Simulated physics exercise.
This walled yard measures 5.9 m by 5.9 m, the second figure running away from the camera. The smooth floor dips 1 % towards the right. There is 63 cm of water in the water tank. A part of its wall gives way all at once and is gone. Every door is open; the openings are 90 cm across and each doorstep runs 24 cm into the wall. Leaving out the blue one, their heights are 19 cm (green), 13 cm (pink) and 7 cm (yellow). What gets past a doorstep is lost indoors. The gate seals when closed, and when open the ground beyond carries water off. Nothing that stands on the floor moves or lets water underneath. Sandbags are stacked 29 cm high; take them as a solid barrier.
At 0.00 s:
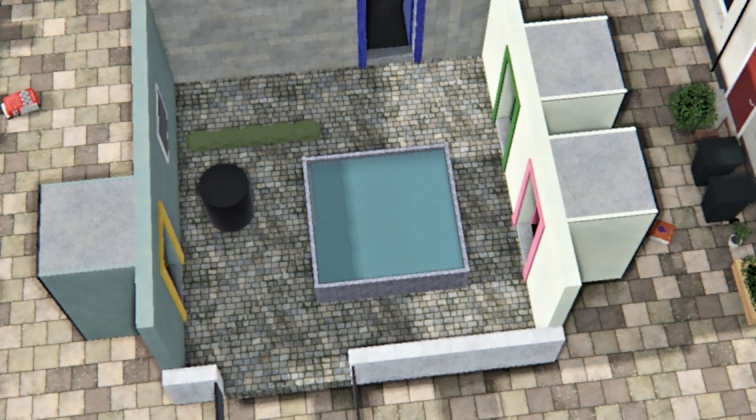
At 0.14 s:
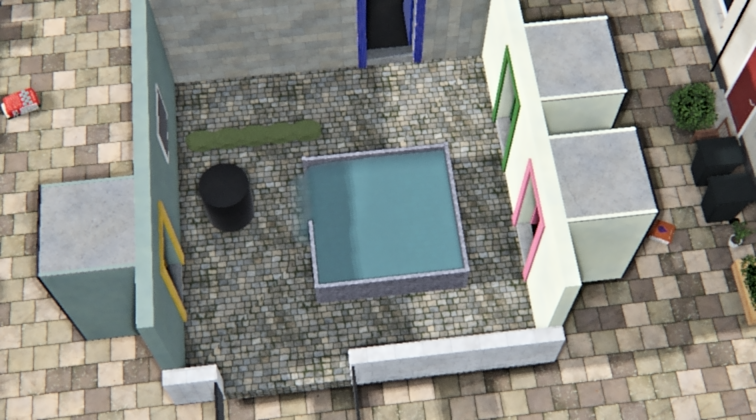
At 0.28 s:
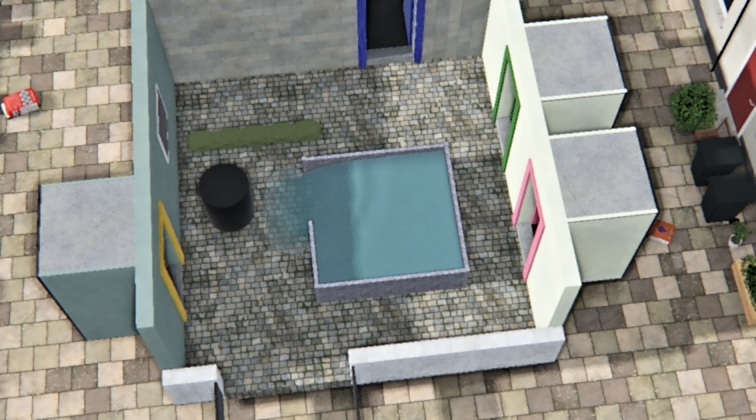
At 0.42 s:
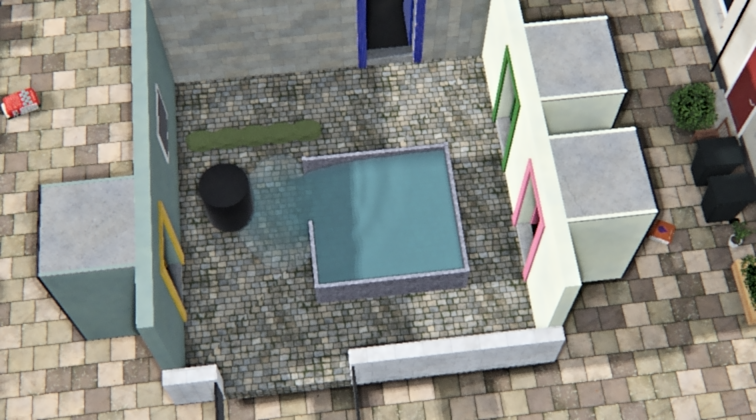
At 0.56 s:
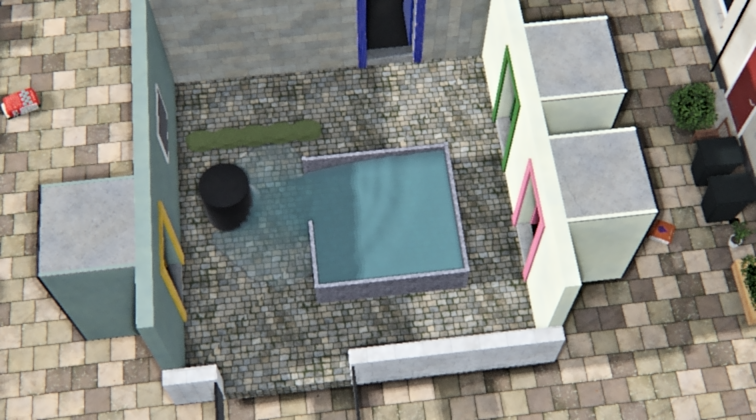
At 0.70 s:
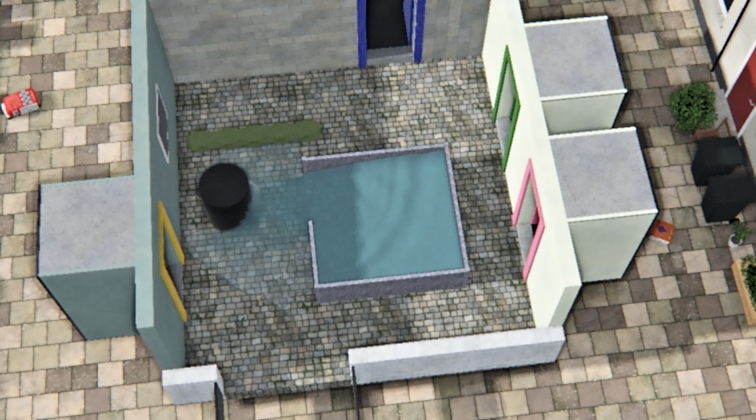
In a walled yard with a cobbled floor, a square tank of still water lost part of its left wall, and water poured out, spreading thinly across the stones around a black barrel.
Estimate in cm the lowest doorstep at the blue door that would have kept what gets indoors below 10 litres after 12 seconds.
It would have to be roughly 5 cm high.
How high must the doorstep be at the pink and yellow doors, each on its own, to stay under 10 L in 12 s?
Roughly 10.0 cm at pink and 19 cm at yellow.
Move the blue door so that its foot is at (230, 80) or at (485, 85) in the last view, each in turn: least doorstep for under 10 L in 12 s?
Roughly 12.0 and 9.0 cm.
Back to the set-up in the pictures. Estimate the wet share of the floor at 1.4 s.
About 20 per cent.
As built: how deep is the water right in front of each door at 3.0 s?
Depths in cm: Green 0, blue 0, pink 0, yellow 10.
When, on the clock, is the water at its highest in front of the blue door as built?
Near 10.0 s.
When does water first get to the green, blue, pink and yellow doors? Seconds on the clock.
Arrival: Green 3.6 s, blue 4.0 s, pink 6.0 s, yellow 1.0 s.
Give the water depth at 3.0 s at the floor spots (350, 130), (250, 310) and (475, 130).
Roughly 1, 4 and 0 cm, in turn.
After 1.4 s water covers 20 % of the floor, deepest (47 cm) near (262, 209); it has not reached the blue door.
After 3.0 s water covers 45 % of the floor, deepest (36 cm) near (187, 362); it has not reached the blue door.
After 12.0 s water covers 95 % of the floor, deepest (14 cm) near (532, 345); 6 cm at the blue door, 0 litres in over its 19 cm doorstep.
At the blue door as built, the water arrived by 4.0 s and peaked near 8 cm at 9.8 s.
With a doorstep of 4.5 cm, 13 litres would have come in within the 12 s; with 6 cm, 4 litres. So under 10 litres takes about 5 cm.
